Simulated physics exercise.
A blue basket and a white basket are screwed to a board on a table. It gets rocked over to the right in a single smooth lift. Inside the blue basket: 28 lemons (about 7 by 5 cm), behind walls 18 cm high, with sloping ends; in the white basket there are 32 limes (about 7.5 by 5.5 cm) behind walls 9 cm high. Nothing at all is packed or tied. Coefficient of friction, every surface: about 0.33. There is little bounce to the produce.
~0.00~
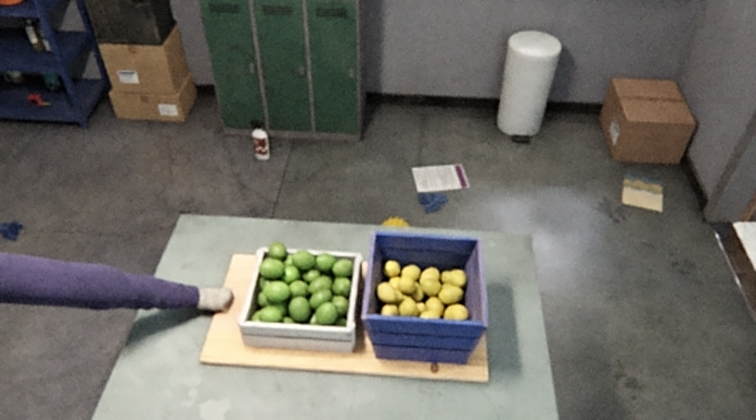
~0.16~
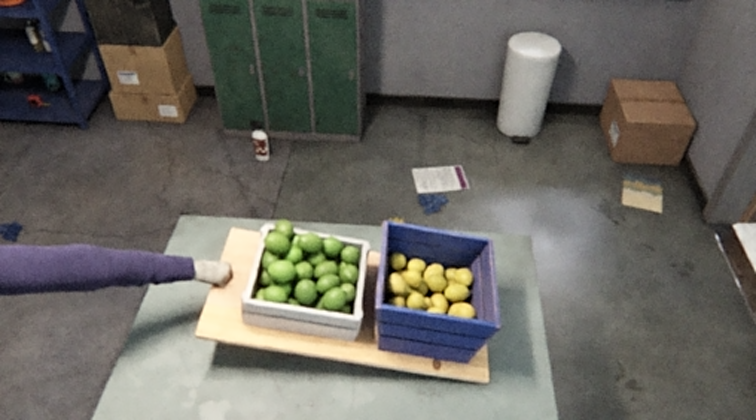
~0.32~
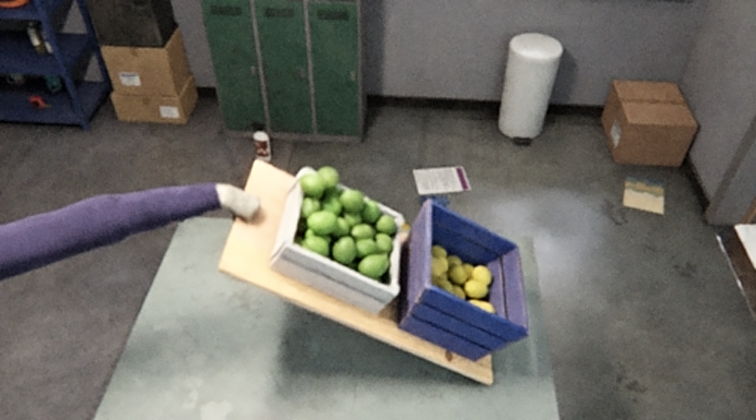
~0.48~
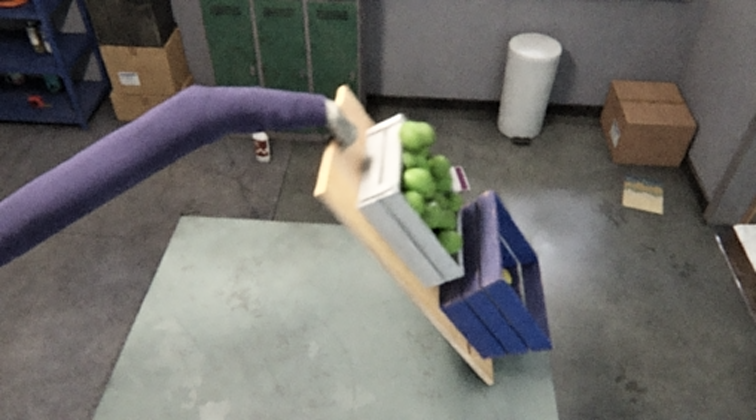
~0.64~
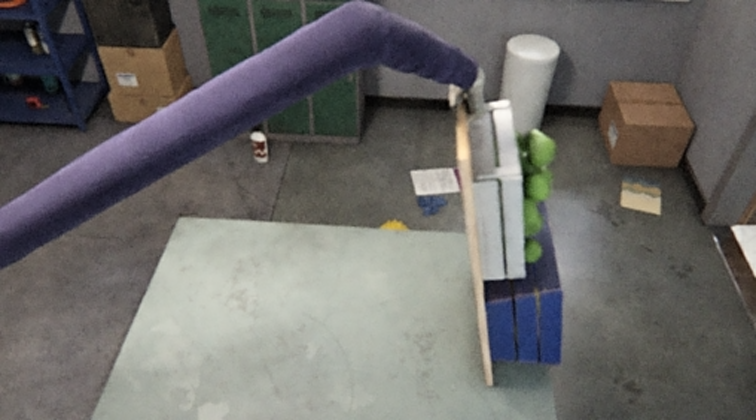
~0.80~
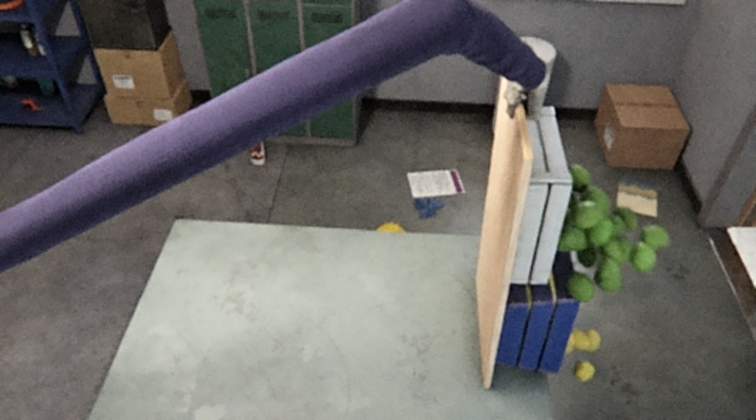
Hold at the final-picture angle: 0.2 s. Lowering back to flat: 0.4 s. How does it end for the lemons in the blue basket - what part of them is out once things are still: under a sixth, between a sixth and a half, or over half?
I would predict the loss comes to beyond one half.
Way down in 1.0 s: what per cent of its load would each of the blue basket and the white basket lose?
In that case blue basket 80 %, white basket 90 %.
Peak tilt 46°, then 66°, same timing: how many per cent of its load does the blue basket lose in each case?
It'd be 0 per cent the first time and 10 per cent the second time.
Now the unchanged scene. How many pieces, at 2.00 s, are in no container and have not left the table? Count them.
About 4.
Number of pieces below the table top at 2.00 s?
Roughly 45.
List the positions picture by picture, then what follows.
In the first picture (each is followed by its nearest rim corner in this view), blue basket, (484, 324); white basket, (347, 330); 0° from level; none out.
The second picture shows blue basket, (496, 325); white basket, (355, 318); 9° from level.
The third picture shows blue basket, (527, 331); white basket, (392, 291); 31° from level.
The fourth picture shows blue basket, (552, 345); white basket, (460, 271); 57° from level; 1 out, the lowest lime at (411, 136).
The fifth picture shows blue basket, (561, 361); white basket, (525, 272); 79° from level; 5 out.
The sixth picture shows blue basket, (558, 370); white basket, (548, 279); 88° from level; 29 out, the lowest lemon at (591, 341).
After 0.99 s, tilt 88°; blue basket 17 in, 11 out and white basket 4 in, 28 out.
After 1.23 s, tilt 34°; blue basket 8 in, 20 out and white basket 0 in, 32 out.
After 1.57 s, tilt 0°; blue basket 6 in, 22 out and white basket 0 in, 32 out.
When it is over (at 2.00 s), blue basket 6 in, 22 out and white basket 0 in, 32 out. Asked share, 22 of 28, 79 per cent.
